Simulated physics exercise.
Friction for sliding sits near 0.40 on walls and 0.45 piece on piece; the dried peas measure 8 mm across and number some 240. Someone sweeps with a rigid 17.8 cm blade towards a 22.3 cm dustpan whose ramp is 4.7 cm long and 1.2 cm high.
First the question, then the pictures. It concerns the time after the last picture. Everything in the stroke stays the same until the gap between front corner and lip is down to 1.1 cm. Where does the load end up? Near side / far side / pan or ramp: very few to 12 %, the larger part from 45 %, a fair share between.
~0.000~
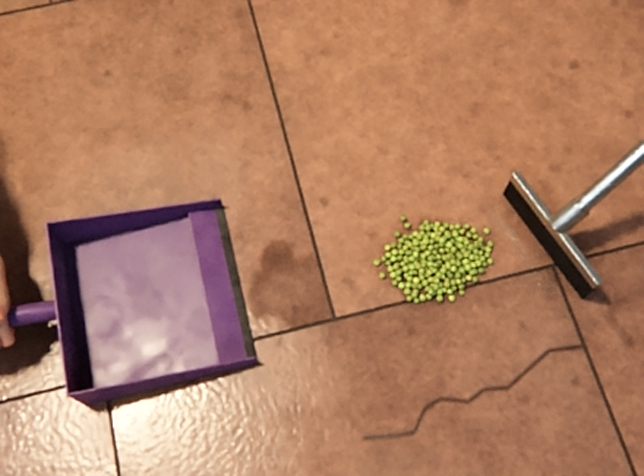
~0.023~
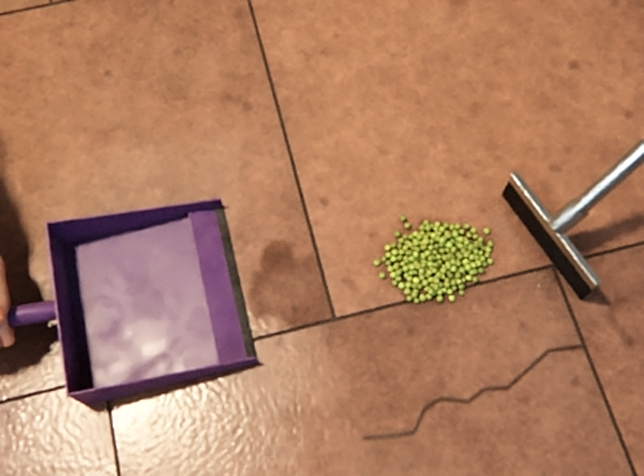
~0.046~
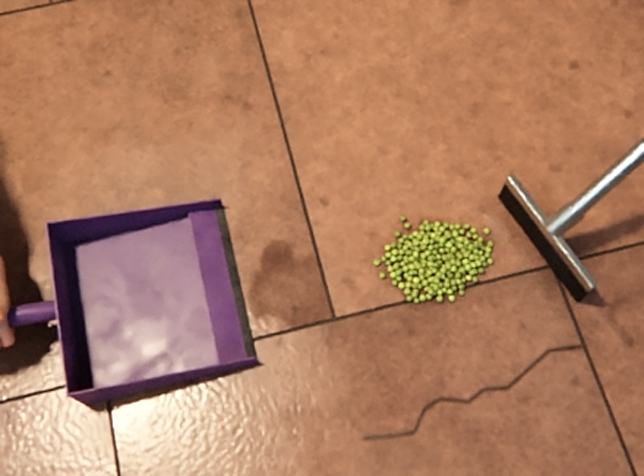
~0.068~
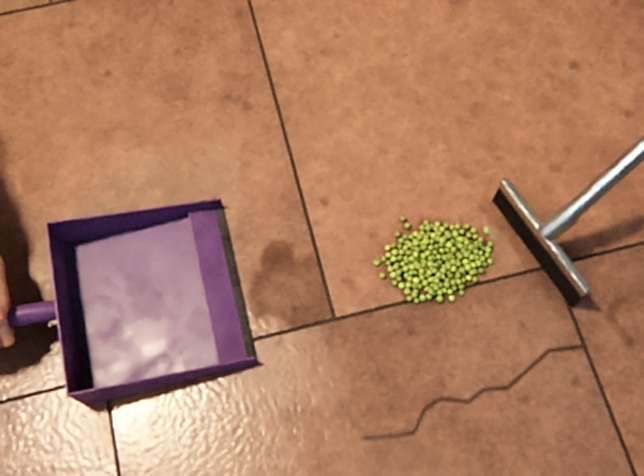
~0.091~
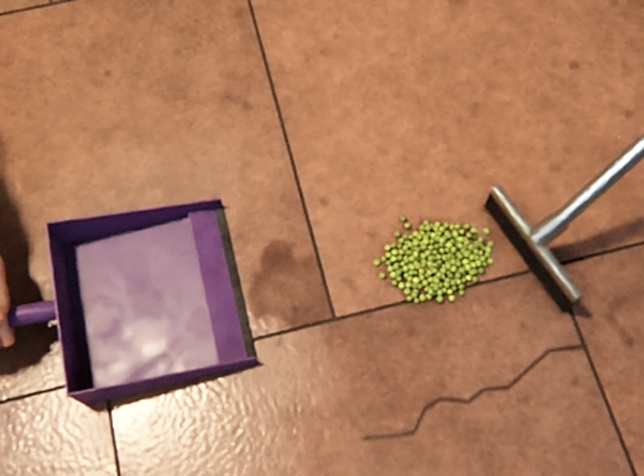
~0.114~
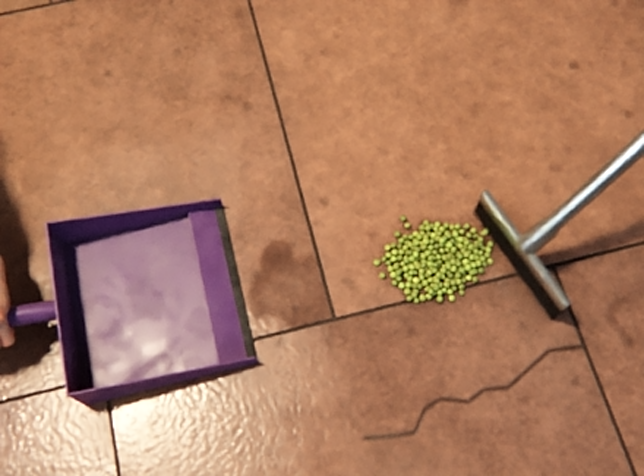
Past the pan's near side: The larger part; past the pan's far side: Very few; in the pan or on its ramp: Very few.
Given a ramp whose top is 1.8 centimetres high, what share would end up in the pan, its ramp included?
In that case roughly 5 percent.
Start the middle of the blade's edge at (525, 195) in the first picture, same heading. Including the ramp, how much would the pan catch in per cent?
Roughly 20 percent would end up there.
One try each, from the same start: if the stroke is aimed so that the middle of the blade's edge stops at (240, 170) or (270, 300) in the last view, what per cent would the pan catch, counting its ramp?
Roughly 0 per cent for the first try and 35 per cent for the second.
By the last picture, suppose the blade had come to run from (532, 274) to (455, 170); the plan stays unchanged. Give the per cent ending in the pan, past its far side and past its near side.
That ends as pan 20, far 5, and near 25.
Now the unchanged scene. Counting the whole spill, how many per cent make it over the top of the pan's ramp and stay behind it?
About 0 per cent.
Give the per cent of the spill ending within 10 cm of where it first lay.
Around 15 percent.
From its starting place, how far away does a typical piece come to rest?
It works out to some 32 cm.
After 0.33 s, middle of the blade 20 cm from the lip; 0 % over the lip, far side 0 %, near side 25 %.
After 0.47 s, middle of the blade 9 cm from the lip; 0 % over the lip, far side 0 %, near side 45 %.
After 0.74 s, middle of the blade 4 cm from the lip; 10 % over the lip, far side 0 %, near side 50 %.
By 1.8 s all is still; near side 50 %, far side 0 %, pan 5 %, in front of the lip or behind the blade 40 %.
